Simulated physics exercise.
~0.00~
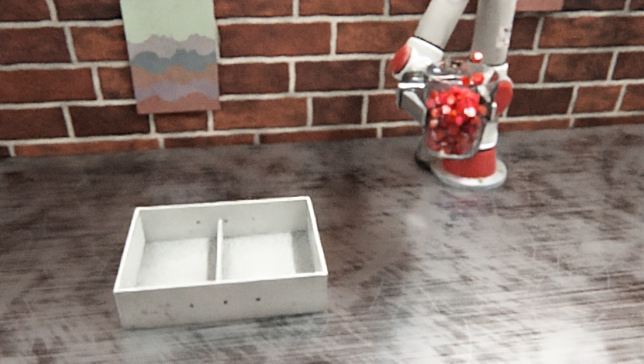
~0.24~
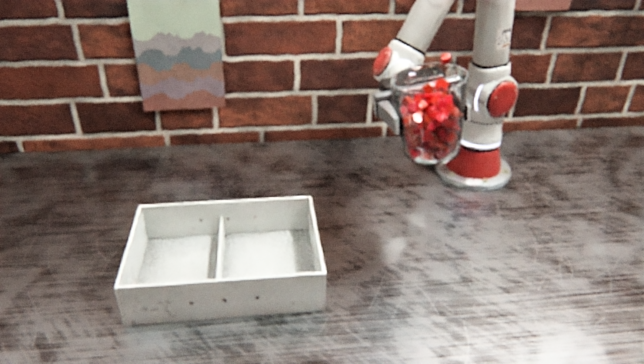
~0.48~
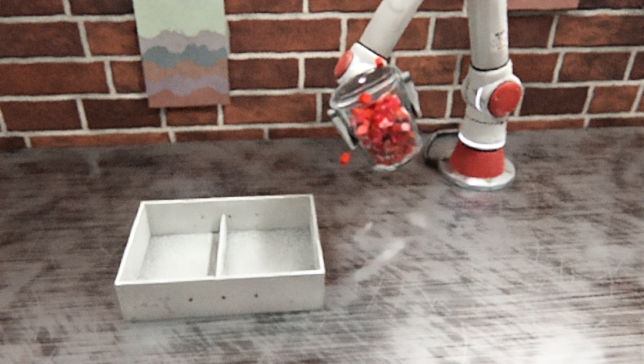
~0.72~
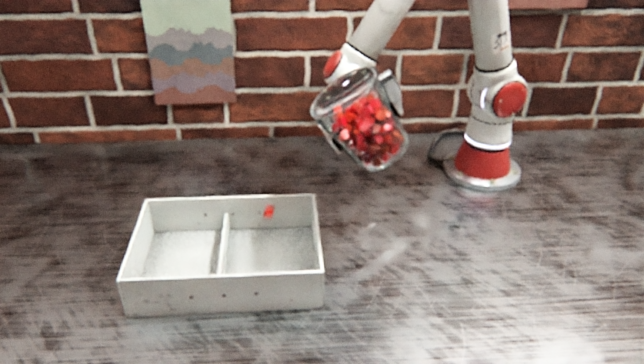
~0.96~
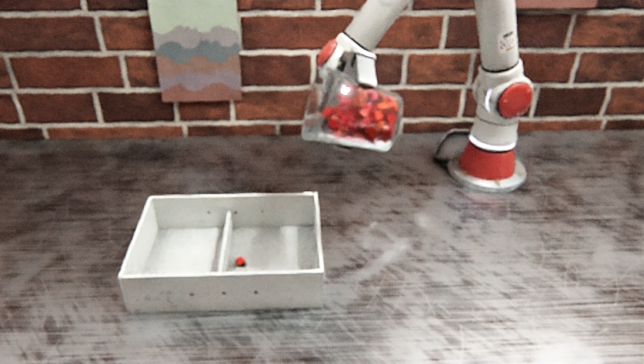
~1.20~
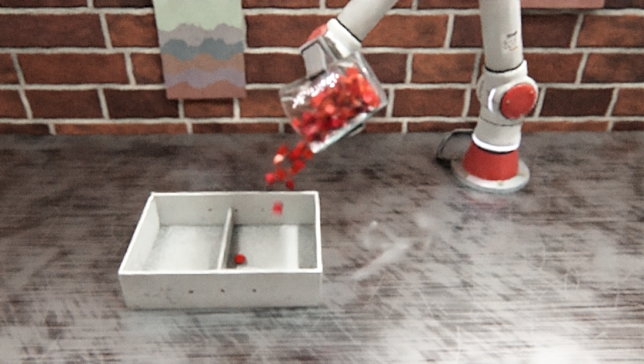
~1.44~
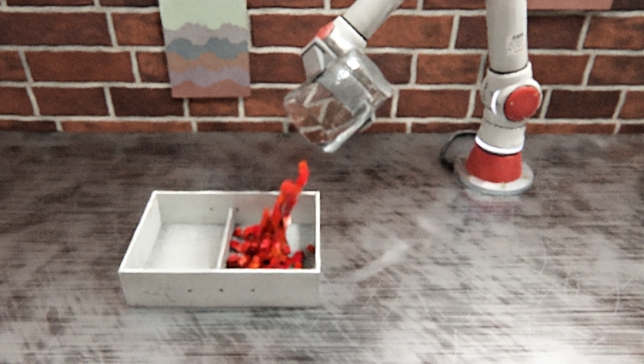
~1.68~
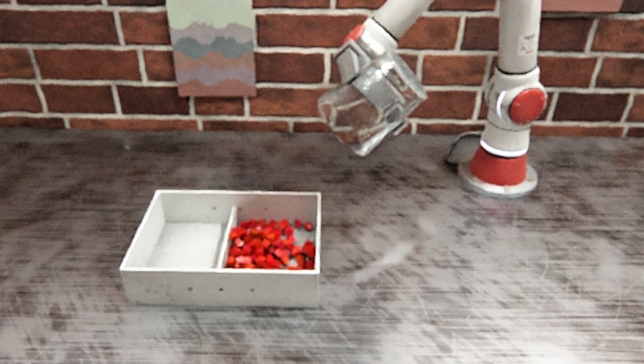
At first, a robot arm holds a clear beaker full of small red pieces upright near a brick wall, to the right of a pale box with two compartments on a tabletop. The arm carries the beaker left, tipping it toward the box, and a stray piece or two tumbles out ahead of the rest. With the beaker on its side, most pieces stay inside. It then tilts further, and the red pieces pour down into the right compartment. Finally, the emptied beaker draws back slightly right, still tipped mouth down, leaving the pieces heaped on the right while the left compartment stays empty.
